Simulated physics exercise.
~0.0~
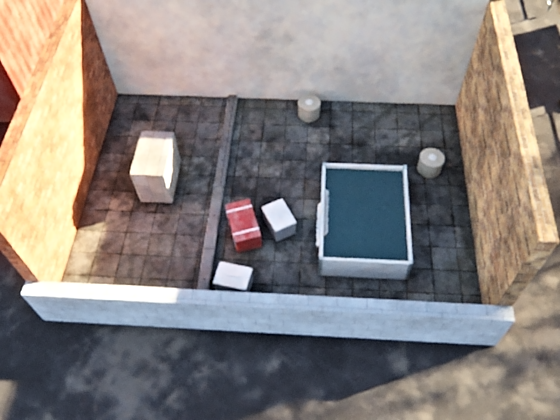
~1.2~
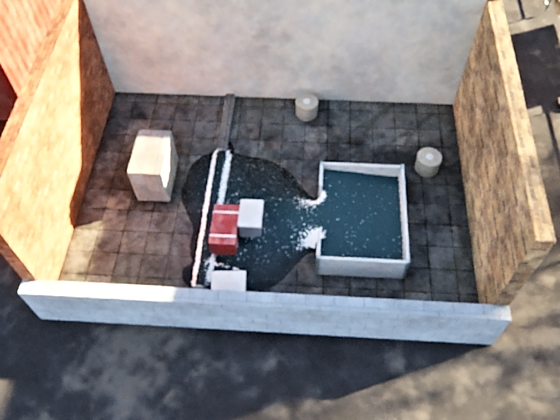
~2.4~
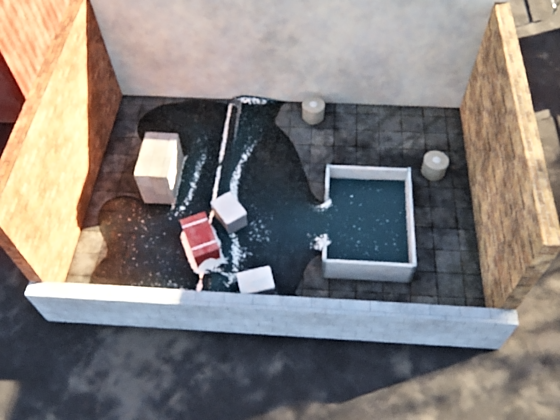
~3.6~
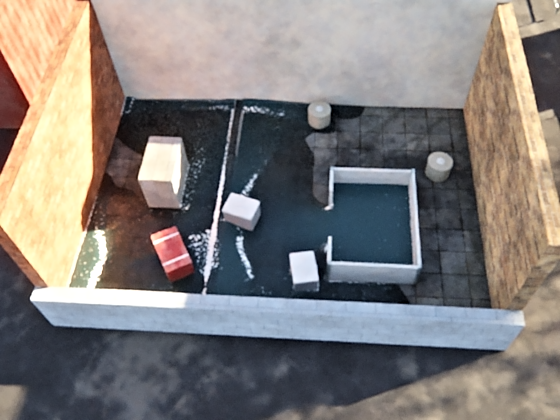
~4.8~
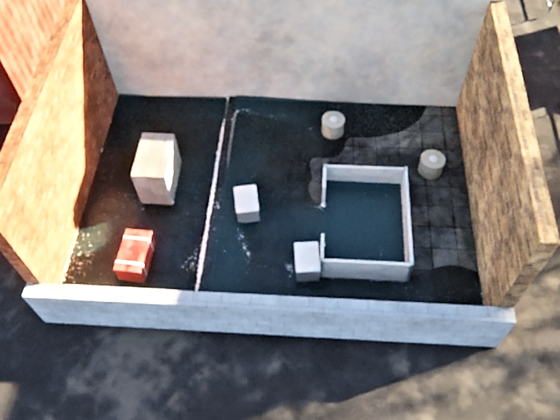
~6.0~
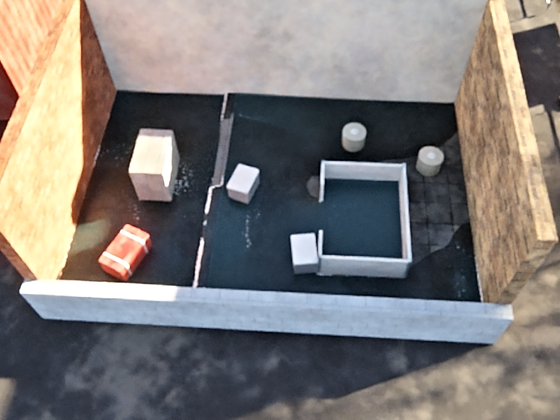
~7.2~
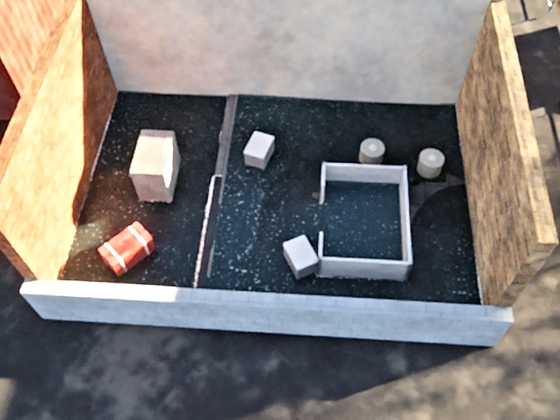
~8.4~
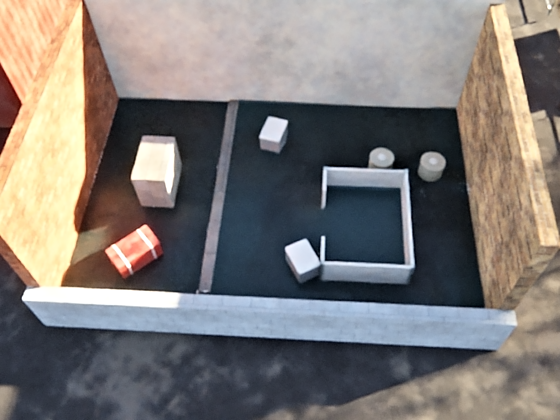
In a walled yard, water bursts from a tank and carries a red trunk across the kerb.
